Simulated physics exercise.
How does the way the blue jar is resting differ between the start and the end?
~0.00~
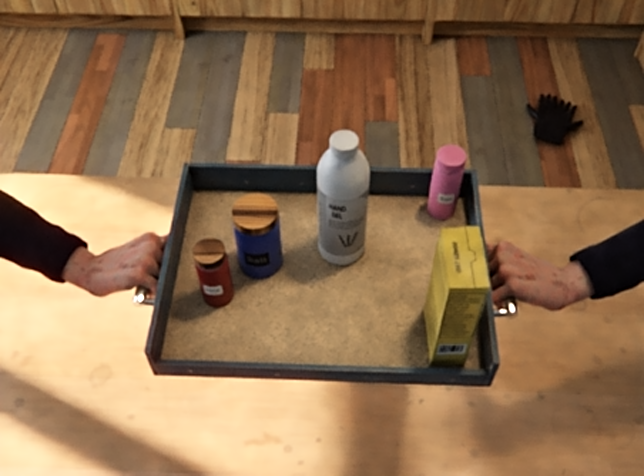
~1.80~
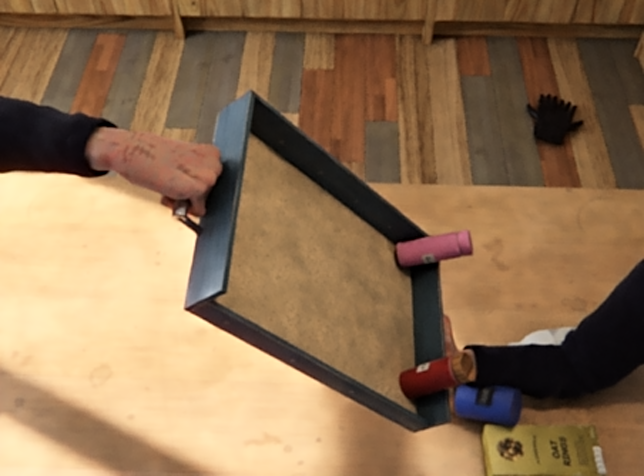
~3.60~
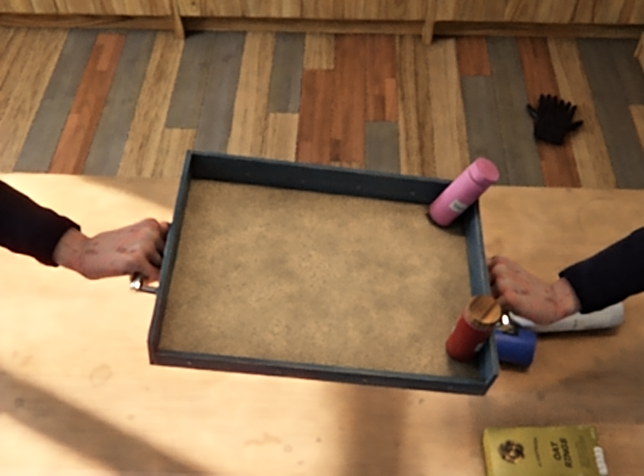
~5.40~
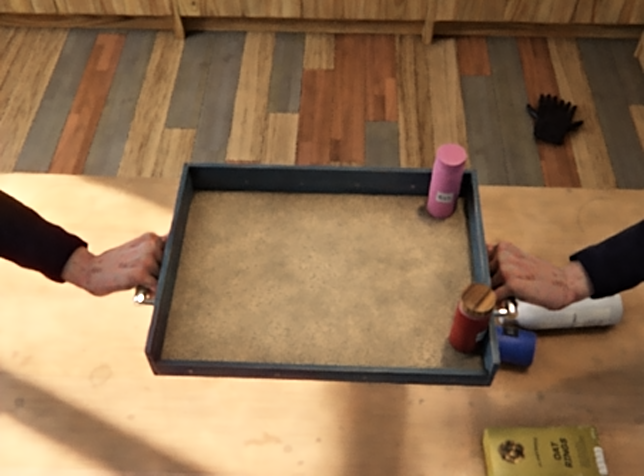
At the start the blue jar stands upright in the crate, and at the end it is lying on its side on the table.
